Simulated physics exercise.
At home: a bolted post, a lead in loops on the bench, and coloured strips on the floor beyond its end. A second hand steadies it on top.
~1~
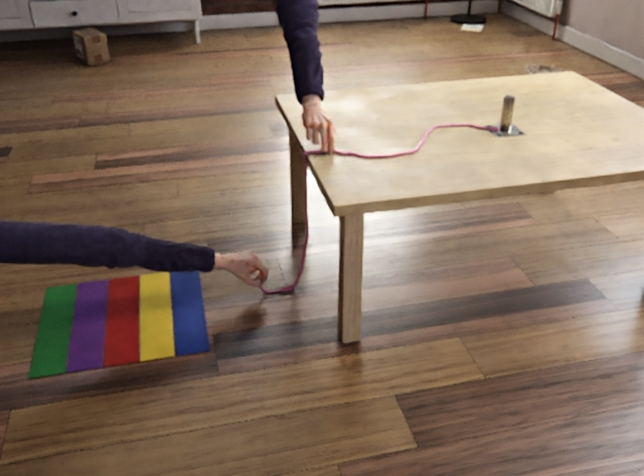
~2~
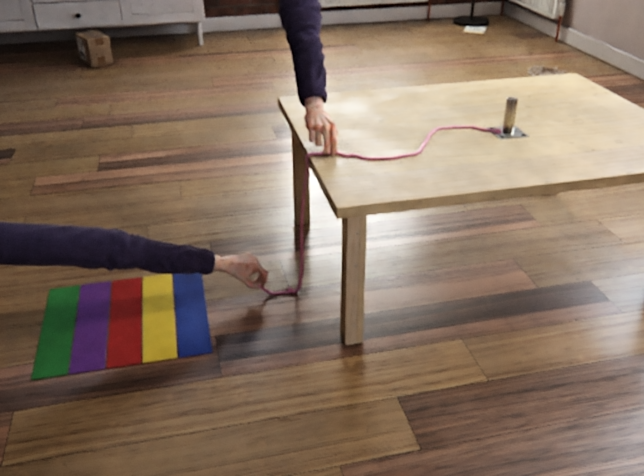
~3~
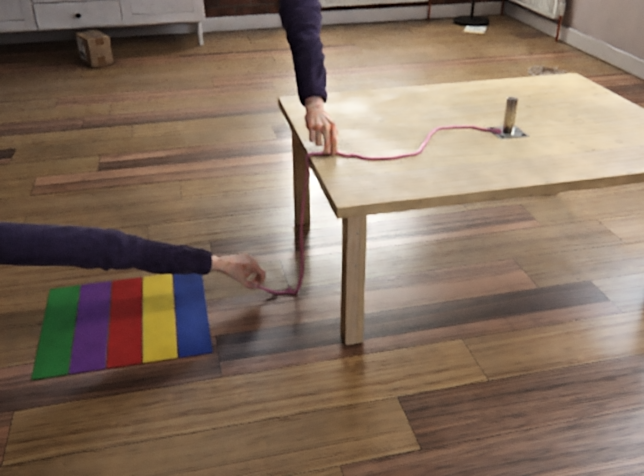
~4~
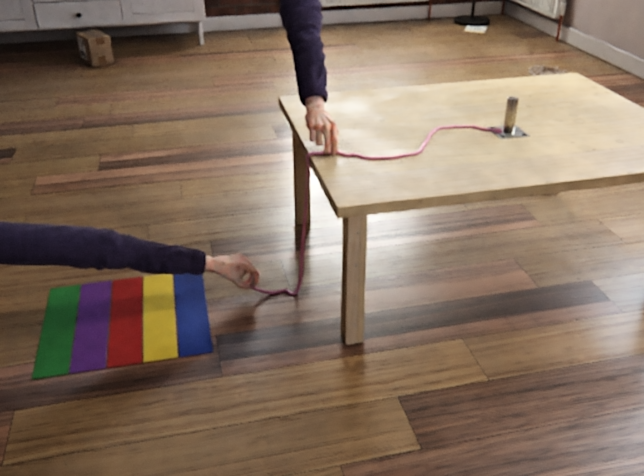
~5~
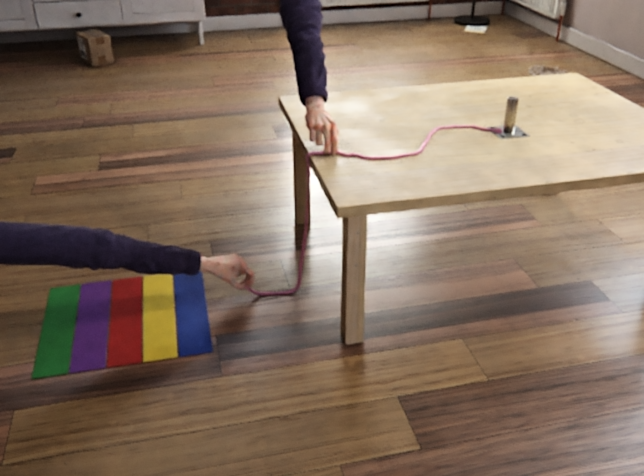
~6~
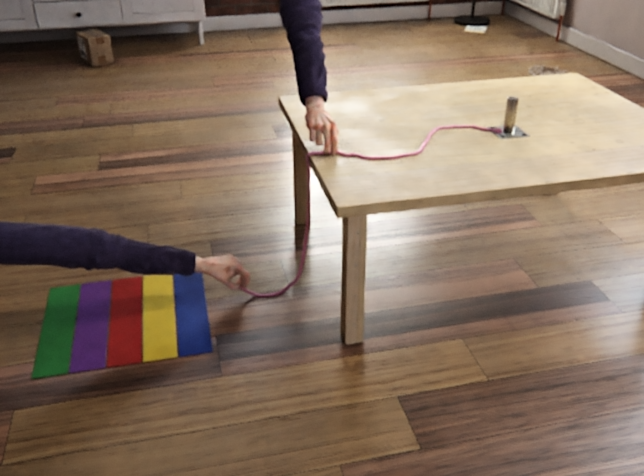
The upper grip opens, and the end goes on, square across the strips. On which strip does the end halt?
It gets as far as the purple strip.
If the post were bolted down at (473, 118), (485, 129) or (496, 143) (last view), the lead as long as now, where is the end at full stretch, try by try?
Try by try, around (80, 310), (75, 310) and (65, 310).
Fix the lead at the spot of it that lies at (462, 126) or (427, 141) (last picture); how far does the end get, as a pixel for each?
About (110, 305) and (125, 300).
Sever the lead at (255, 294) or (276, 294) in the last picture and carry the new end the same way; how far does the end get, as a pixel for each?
Near (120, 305) and (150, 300).
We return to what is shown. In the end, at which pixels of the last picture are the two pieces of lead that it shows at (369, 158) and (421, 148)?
At (323, 153), then (385, 146).
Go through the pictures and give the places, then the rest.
In the first picture, end (259, 283); blue (192, 336); yellow (157, 341); red (122, 346); purple (86, 352); green (50, 357).
In the second picture, end (259, 285); lead through (469, 127) (425, 142) (377, 158) (309, 157) (302, 223) (300, 283).
In the third picture, end (256, 286).
In the fourth picture, end (251, 286); lead through (469, 127) (426, 141) (378, 158) (310, 157) (305, 223) (300, 283).
In the fifth picture, end (246, 286).
In the sixth picture, end (241, 287); lead through (469, 127) (426, 141) (378, 158) (310, 157) (308, 222) (295, 282).
A little later, end near (167, 297); over yellow.
Next, end near (122, 303); over red.
When it is tight, end near (95, 306); over purple. The purple one.
